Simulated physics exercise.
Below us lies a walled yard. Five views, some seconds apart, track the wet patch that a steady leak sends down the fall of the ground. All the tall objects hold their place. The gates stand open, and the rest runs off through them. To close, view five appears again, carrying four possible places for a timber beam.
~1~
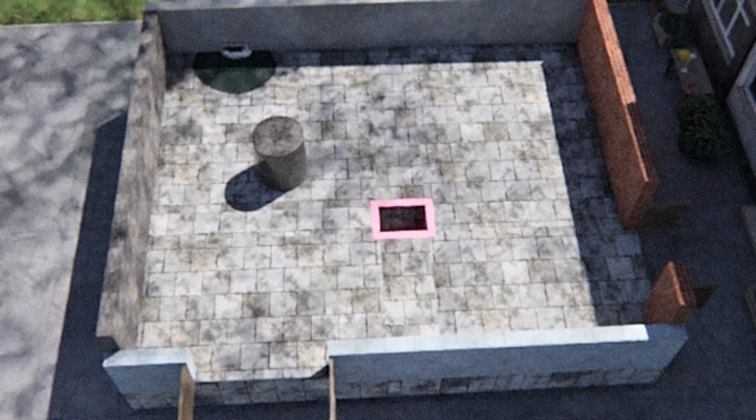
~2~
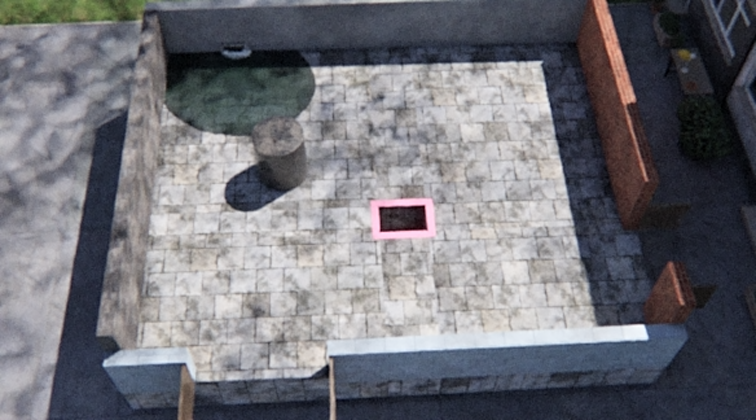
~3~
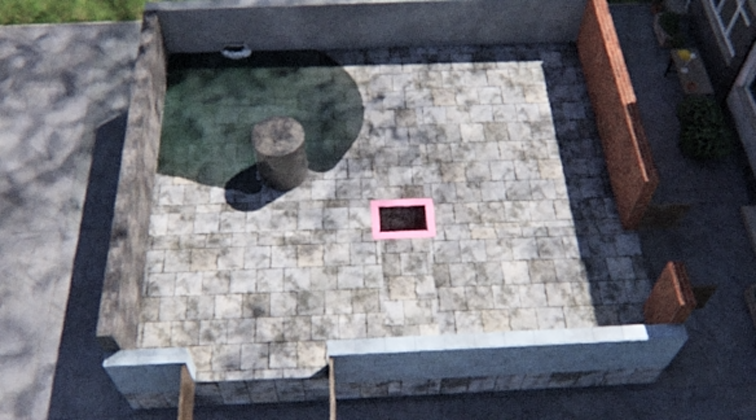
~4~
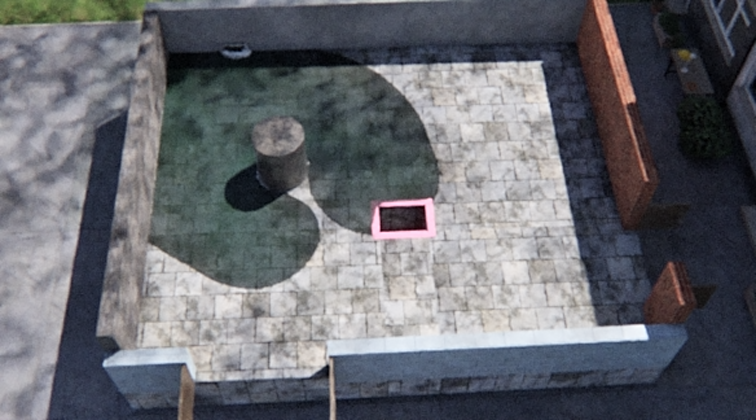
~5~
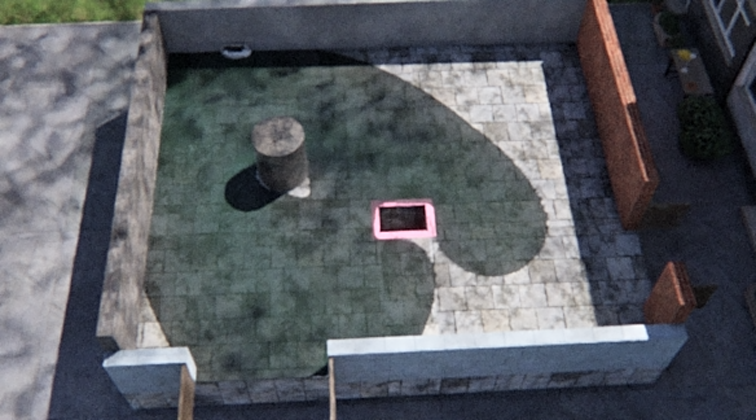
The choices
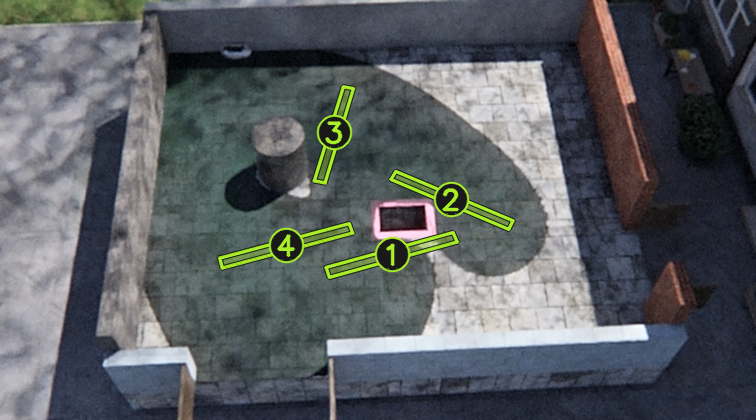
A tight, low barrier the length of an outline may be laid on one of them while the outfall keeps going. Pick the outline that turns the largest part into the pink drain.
Take 4.
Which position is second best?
The answer is 1.
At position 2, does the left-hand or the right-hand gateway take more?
The right one.
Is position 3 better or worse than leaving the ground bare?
It is worse.
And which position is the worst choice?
3 it is.
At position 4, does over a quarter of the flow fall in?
Yes, it does.
On the marked copy, 1 from (327, 272) to (455, 237); 2 from (393, 175) to (510, 225); 3 from (319, 181) to (348, 87); 4 from (221, 263) to (350, 228).
With 1, about 28 % of the stream goes into the pink drain, about 72 % out by the gates.
With 2, about 18 % of the stream goes into the pink drain, about 81 % out by the gates.
With 3, next to none of the stream goes into the pink drain, about 98 % out by the gates.
With 4, about 41 % of the stream goes into the pink drain, about 58 % out by the gates.
